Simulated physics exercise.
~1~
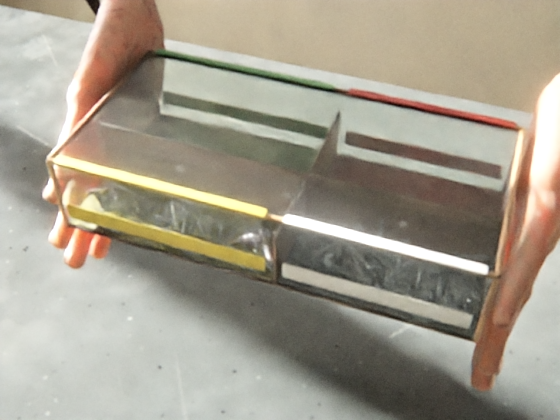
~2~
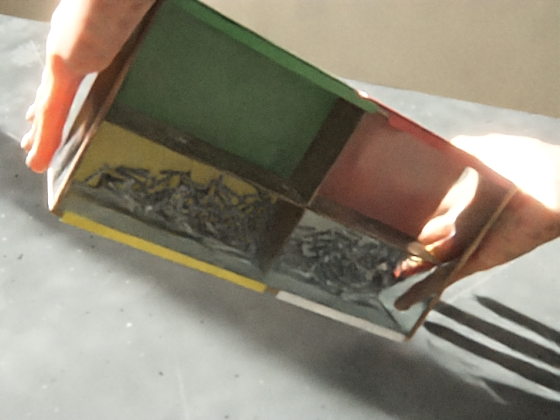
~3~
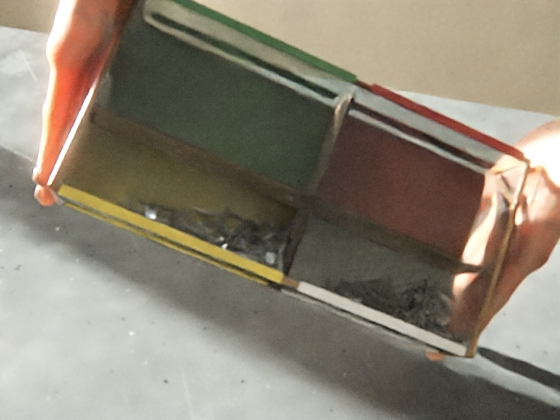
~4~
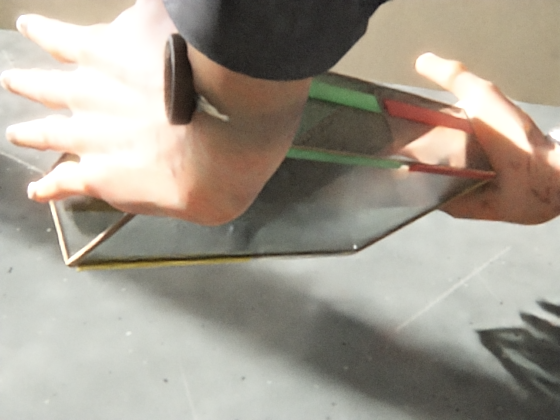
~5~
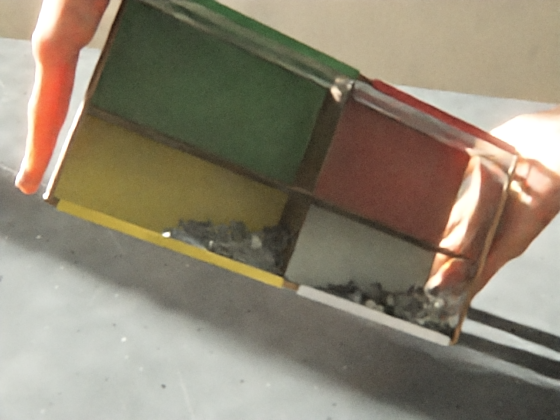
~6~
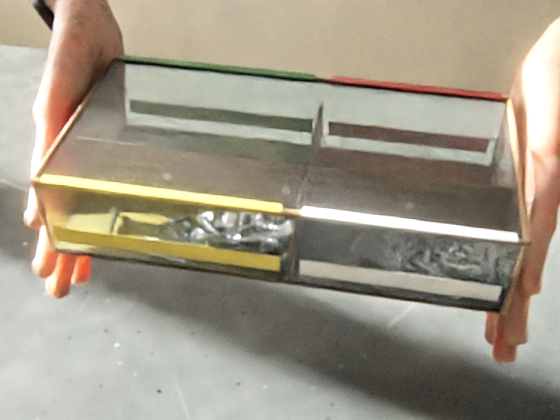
The clip opens on two hands holding a clear-lidded box above a grey surface, with small dark metal pieces in its yellow and white compartments, nearest the viewer. The hands tip the box up steeply, showing the empty green and red compartments along the top, then ease it partway back. Next they turn it much further over, one hand and forearm crossing in front and hiding much of it. The box swings back again, the pieces gathered along the lower edge. Finally it is held level, the pieces still in the yellow and white compartments.
